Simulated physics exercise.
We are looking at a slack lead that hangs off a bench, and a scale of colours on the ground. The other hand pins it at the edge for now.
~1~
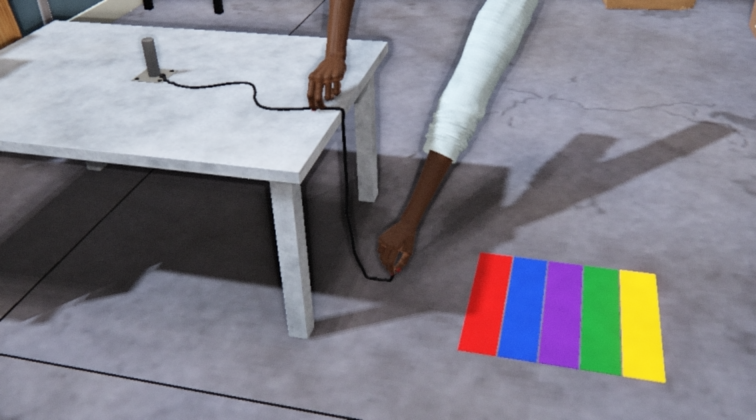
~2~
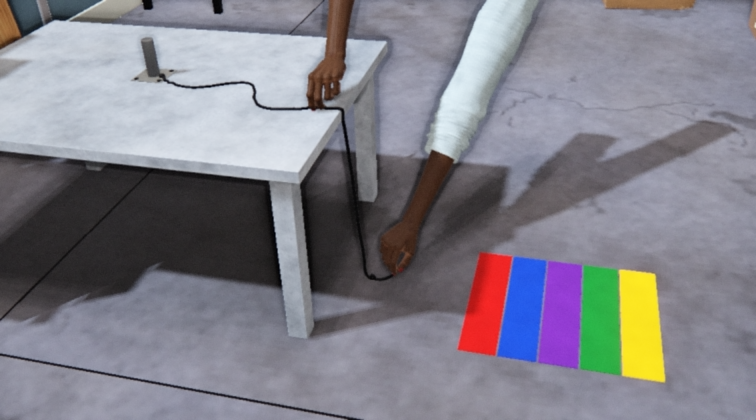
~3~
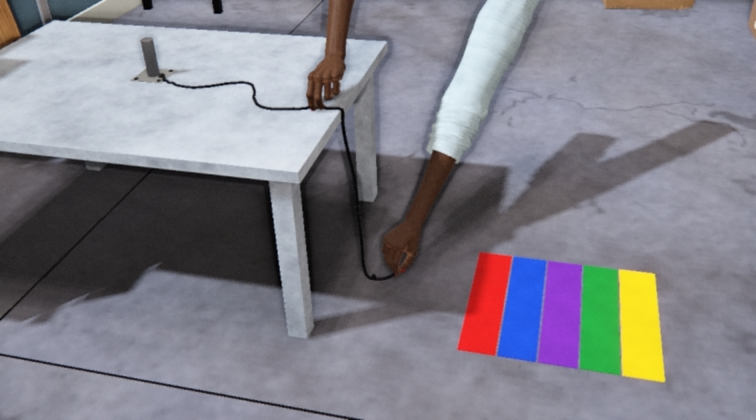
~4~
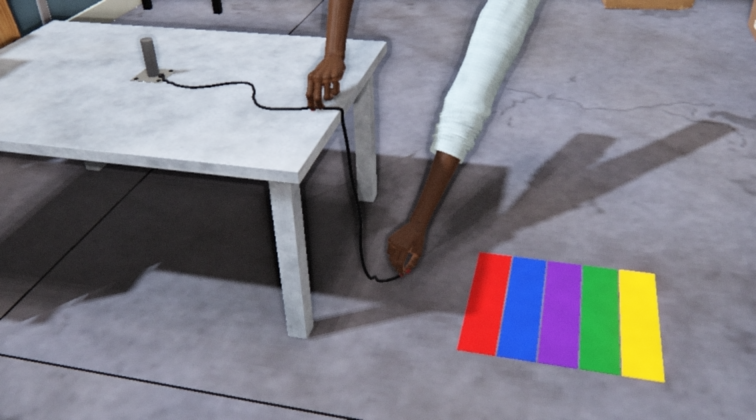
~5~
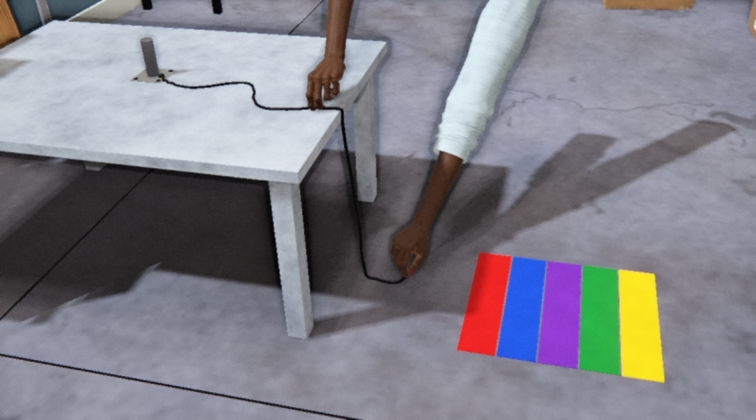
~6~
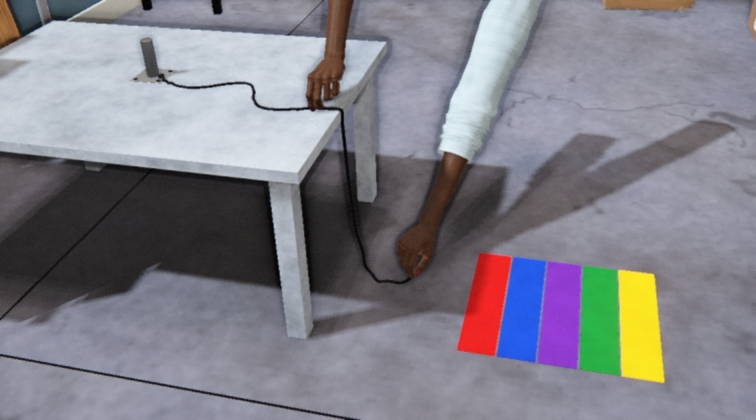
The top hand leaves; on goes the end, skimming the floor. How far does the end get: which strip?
The end stops over the purple strip.
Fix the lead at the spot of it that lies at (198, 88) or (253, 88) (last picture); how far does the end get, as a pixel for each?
Near (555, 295) and (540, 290).
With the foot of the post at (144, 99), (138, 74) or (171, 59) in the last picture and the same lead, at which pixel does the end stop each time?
Near (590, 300), (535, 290) and (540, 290).
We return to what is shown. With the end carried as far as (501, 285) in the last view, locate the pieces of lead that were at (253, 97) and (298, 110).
Near (282, 98) and (340, 111).
Soon after, end near (501, 285); over red.
Then, end near (541, 291); over blue.
At full stretch, end near (565, 294); over purple. It gets as far as the purple strip.
